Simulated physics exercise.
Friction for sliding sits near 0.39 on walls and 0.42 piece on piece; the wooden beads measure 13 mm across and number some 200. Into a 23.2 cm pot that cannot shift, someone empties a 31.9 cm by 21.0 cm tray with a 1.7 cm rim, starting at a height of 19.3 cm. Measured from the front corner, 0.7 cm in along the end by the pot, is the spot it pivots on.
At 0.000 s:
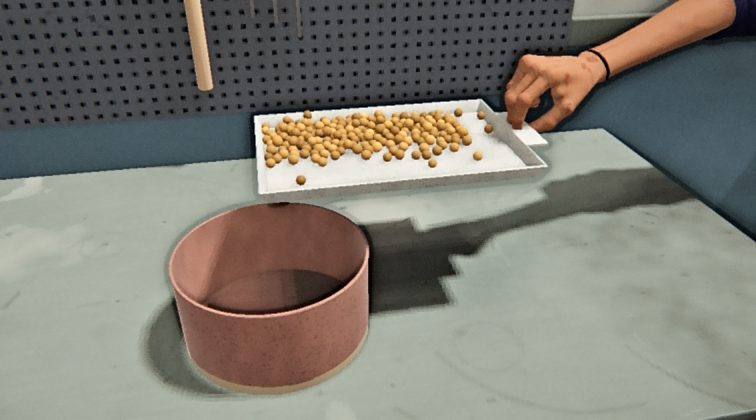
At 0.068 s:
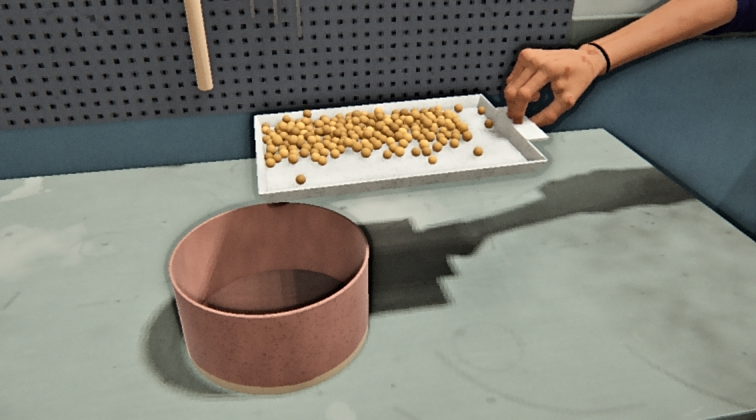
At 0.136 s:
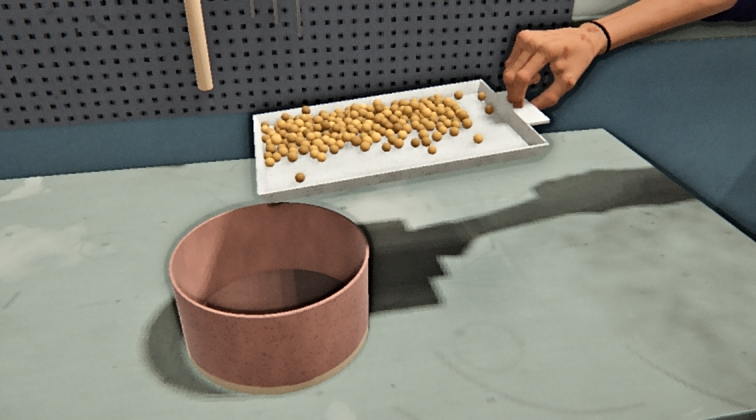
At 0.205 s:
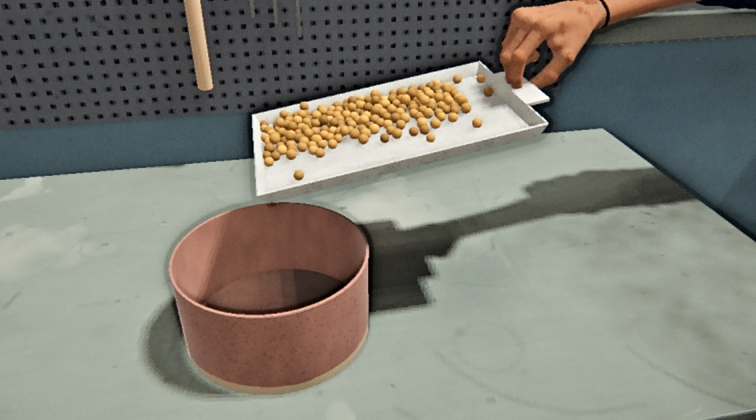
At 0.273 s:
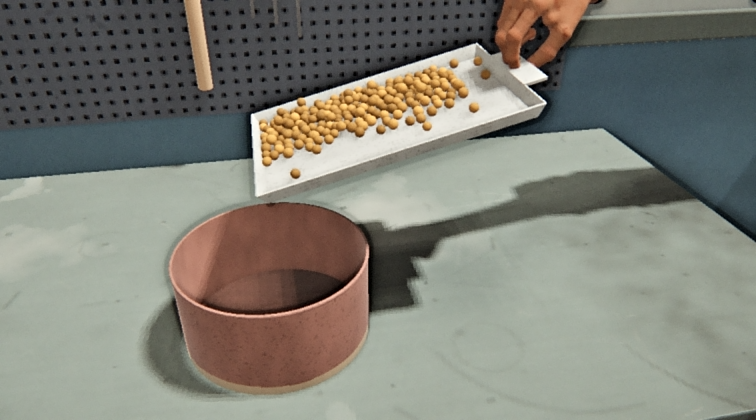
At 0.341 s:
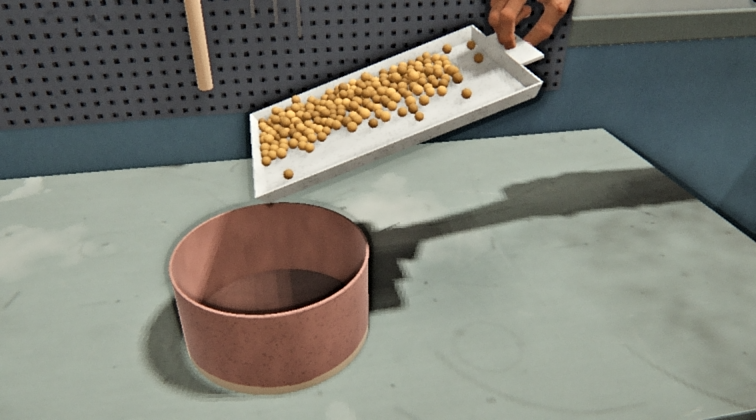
Above a workbench, a hand raises the right end of a white tray of wooden beads.
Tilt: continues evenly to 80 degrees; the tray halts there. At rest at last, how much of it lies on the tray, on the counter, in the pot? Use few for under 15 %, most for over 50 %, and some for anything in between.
Tray: Few, counter: Some, pot: Most.
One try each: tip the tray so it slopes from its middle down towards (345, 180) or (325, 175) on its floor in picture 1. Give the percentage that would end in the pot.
First try: Around 95 percent; second try: Around 95 percent.
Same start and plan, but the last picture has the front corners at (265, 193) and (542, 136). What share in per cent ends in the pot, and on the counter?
Split: Pot = 80, counter = 20.
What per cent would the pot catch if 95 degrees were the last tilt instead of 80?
Around 60 in a hundred.
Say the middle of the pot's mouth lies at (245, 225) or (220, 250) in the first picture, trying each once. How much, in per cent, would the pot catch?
Spot one: Some 90 per cent; spot two: Some 75 per cent.
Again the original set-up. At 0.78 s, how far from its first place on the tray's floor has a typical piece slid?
Some 9 cm.
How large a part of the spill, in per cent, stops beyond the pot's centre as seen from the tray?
That comes to roughly 90 percent.
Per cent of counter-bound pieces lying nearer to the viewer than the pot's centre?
About 10 percent of the spill.
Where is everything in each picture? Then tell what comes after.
In the first frame, tray tilt 0 degrees, front corners at (267, 189) and (538, 163); middle of the pieces at (366, 134); pot at (271, 251).
In the second frame, tray tilt 1 degrees, front corners at (266, 189) and (538, 158); middle of the pieces at (366, 132).
In the third frame, tray tilt 5 degrees, front corners at (265, 189) and (539, 142), lowest corner left front; middle of the pieces at (365, 125).
In the fourth frame, tray tilt 10 degrees, front corners at (264, 190) and (538, 122), lowest corner left front; middle of the pieces at (364, 116).
In the fifth frame, tray tilt 14 degrees, front corners at (263, 190) and (536, 102), lowest corner left front; middle of the pieces at (361, 109).
In the sixth frame, tray tilt 19 degrees, front corners at (262, 191) and (532, 82), lowest corner left front; middle of the pieces at (356, 101); pot at (271, 251). Its pace works out near 65 degrees a second.
After 0.78 s, tilt 49 degrees; the tray holds 95 %, the pot 0 %.
After 1.06 s, tilt 67 degrees; the tray holds 40 %, the pot 25 %.
After 1.46 s, tilt 80 degrees; the tray holds 0 %, the pot 60 %.
At rest (2.3 s), tray 0 %, counter 40 %, pot 60 %.
